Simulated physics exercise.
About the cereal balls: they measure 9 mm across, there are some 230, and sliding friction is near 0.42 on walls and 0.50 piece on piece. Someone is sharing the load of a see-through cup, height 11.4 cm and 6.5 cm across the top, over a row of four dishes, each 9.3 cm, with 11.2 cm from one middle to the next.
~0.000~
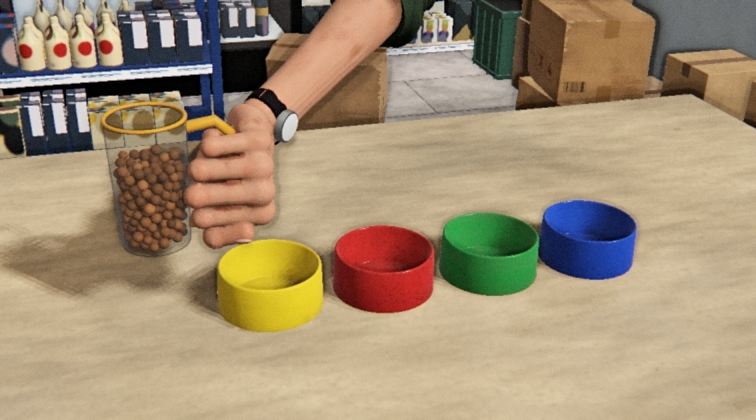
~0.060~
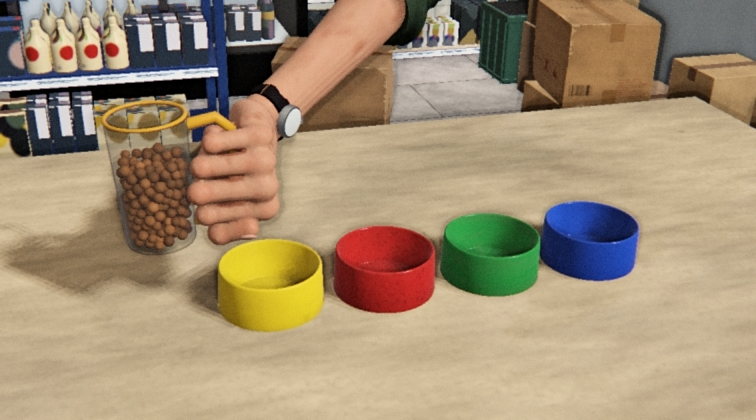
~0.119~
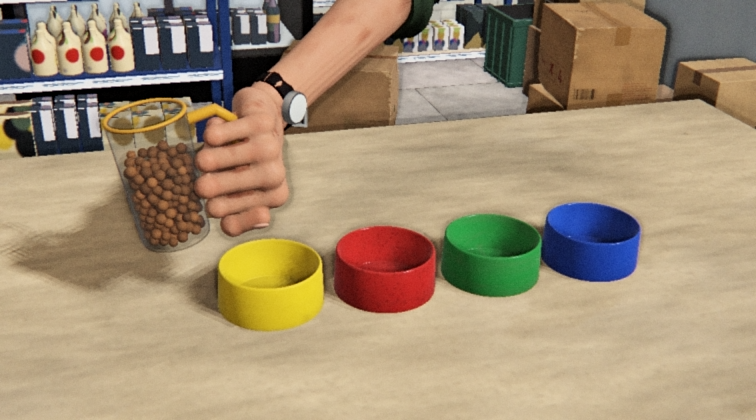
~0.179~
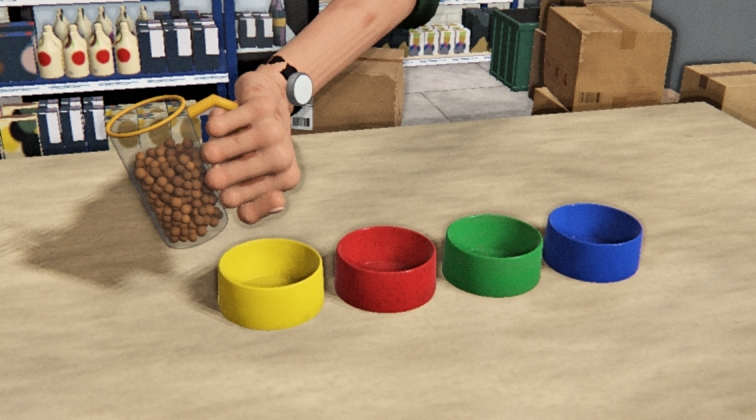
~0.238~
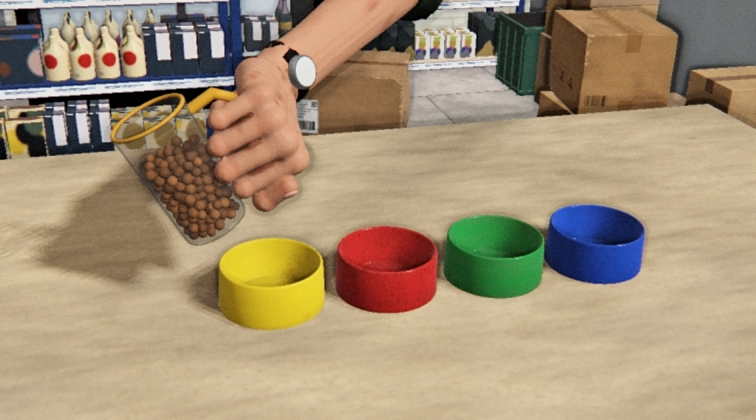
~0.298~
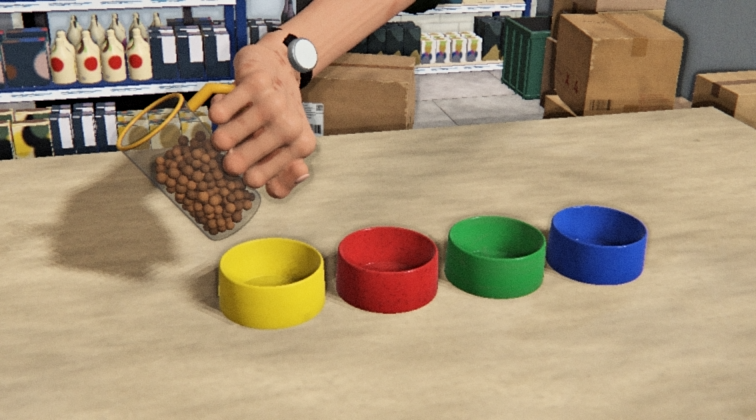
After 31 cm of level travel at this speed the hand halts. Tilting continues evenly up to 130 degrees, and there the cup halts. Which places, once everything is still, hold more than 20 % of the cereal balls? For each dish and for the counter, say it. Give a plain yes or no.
Red - no, blue - no, green - no, yellow - yes, counter - no.
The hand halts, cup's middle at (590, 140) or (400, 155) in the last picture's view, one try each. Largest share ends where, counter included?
I'd bet on yellow for the first try and yellow for the second.
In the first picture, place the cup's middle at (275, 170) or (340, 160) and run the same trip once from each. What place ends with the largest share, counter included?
Largest amount - try one: Red, try two: Red.
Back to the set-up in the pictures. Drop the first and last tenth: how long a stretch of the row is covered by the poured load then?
Roughly 6 centimetres.
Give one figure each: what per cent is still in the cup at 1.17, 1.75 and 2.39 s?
In turn: 10 %, 0 %, 0 %.
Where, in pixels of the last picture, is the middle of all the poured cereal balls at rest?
After settling, the middle sits near (267, 280).
After 1.17 s, tilt 130 degrees; cup holds 10 %, yellow 90 %.
After 1.75 s, tilt 130 degrees; cup holds 0 %, yellow 95 %.
After 2.39 s, tilt 130 degrees; cup holds 0 %, yellow 95 %.
In the end, at 2.7 s, red 0 %, blue 0 %, green 0 %, yellow 95 %, counter 5 %.
